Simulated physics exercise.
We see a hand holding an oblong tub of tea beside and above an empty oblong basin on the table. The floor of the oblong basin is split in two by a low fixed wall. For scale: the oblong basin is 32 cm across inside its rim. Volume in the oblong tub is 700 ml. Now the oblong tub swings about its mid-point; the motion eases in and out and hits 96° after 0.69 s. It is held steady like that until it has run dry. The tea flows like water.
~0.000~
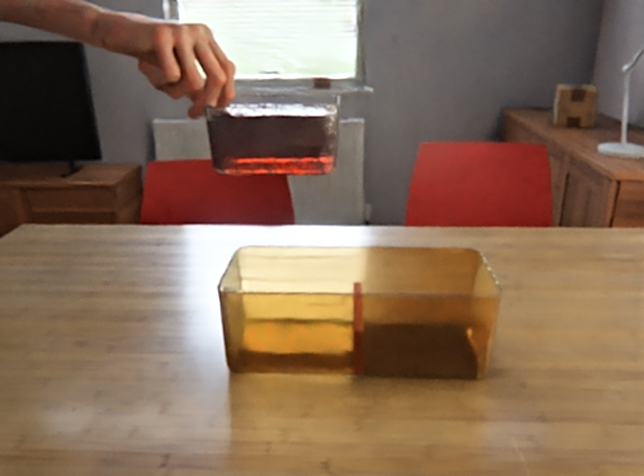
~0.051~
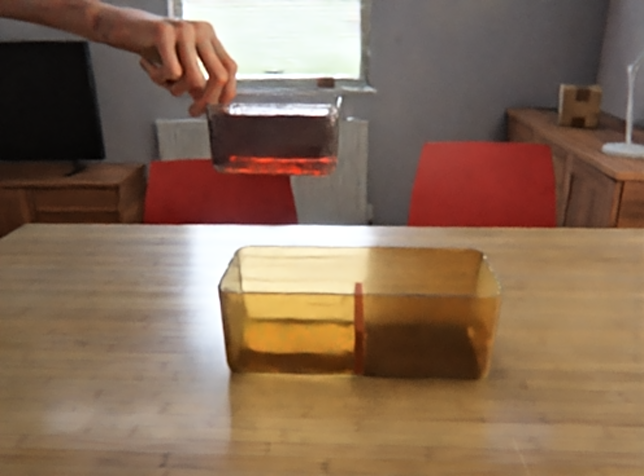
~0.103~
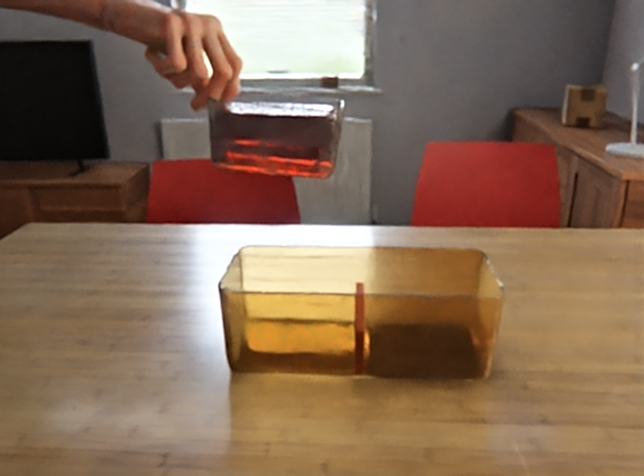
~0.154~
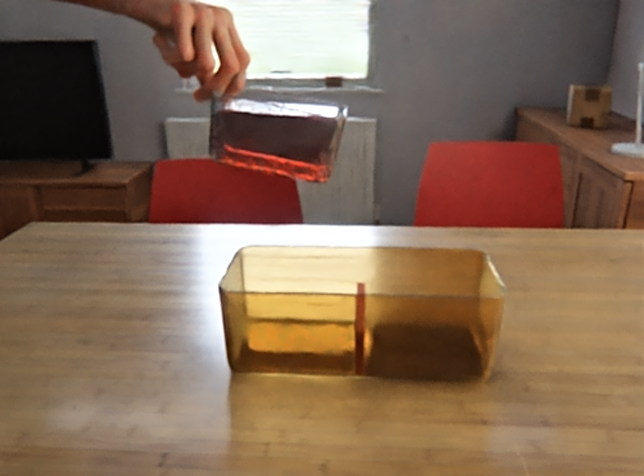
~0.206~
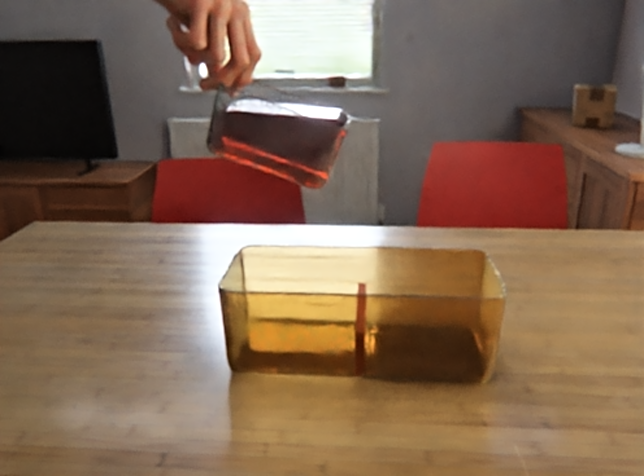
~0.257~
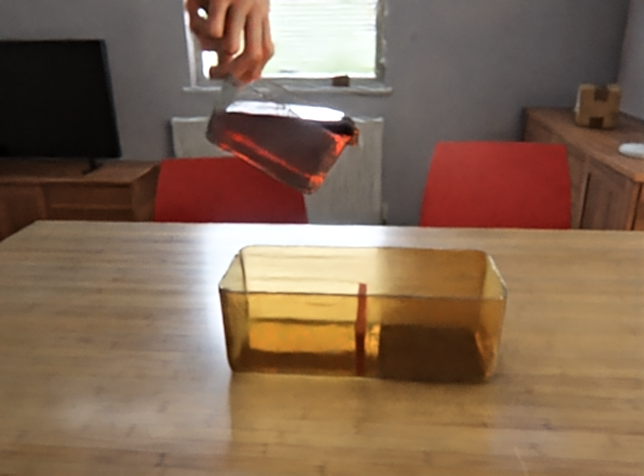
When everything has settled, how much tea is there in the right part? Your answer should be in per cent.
80 out of 100.
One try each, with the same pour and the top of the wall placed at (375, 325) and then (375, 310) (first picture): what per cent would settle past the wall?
First 60, then 70 per cent.
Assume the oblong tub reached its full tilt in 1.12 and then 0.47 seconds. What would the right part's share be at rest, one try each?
Try 1: 85 %; try 2: 80 %.
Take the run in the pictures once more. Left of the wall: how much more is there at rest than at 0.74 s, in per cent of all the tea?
That works out to roughly 12 per cent of the whole.
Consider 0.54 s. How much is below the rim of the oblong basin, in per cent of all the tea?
Roughly 24 per cent.
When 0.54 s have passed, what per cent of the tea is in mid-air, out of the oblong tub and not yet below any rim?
It comes to roughly 48 per cent.
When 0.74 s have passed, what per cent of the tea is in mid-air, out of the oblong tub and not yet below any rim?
Estimate: About 8 in a hundred.
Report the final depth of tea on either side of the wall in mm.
Left part about 6 mm deep, right part about 28 mm deep.
After 0.54 s the tilt is 85° and 28 per cent is still to pour, 0 is left of the wall and 23 right of it.
After 0.74 s the tilt is 96° and 8 per cent is still to pour, 4 is left of the wall and 78 right of it.
After 0.96 s the tilt is 96° and 2 per cent is still to pour, 12 is left of the wall and 80 right of it.
After 1.19 s the tilt is 96° and 0 per cent is still to pour, 14 is left of the wall and 80 right of it.
In the end 16 per cent lies left of the wall, 80 right of it and 4 outside.
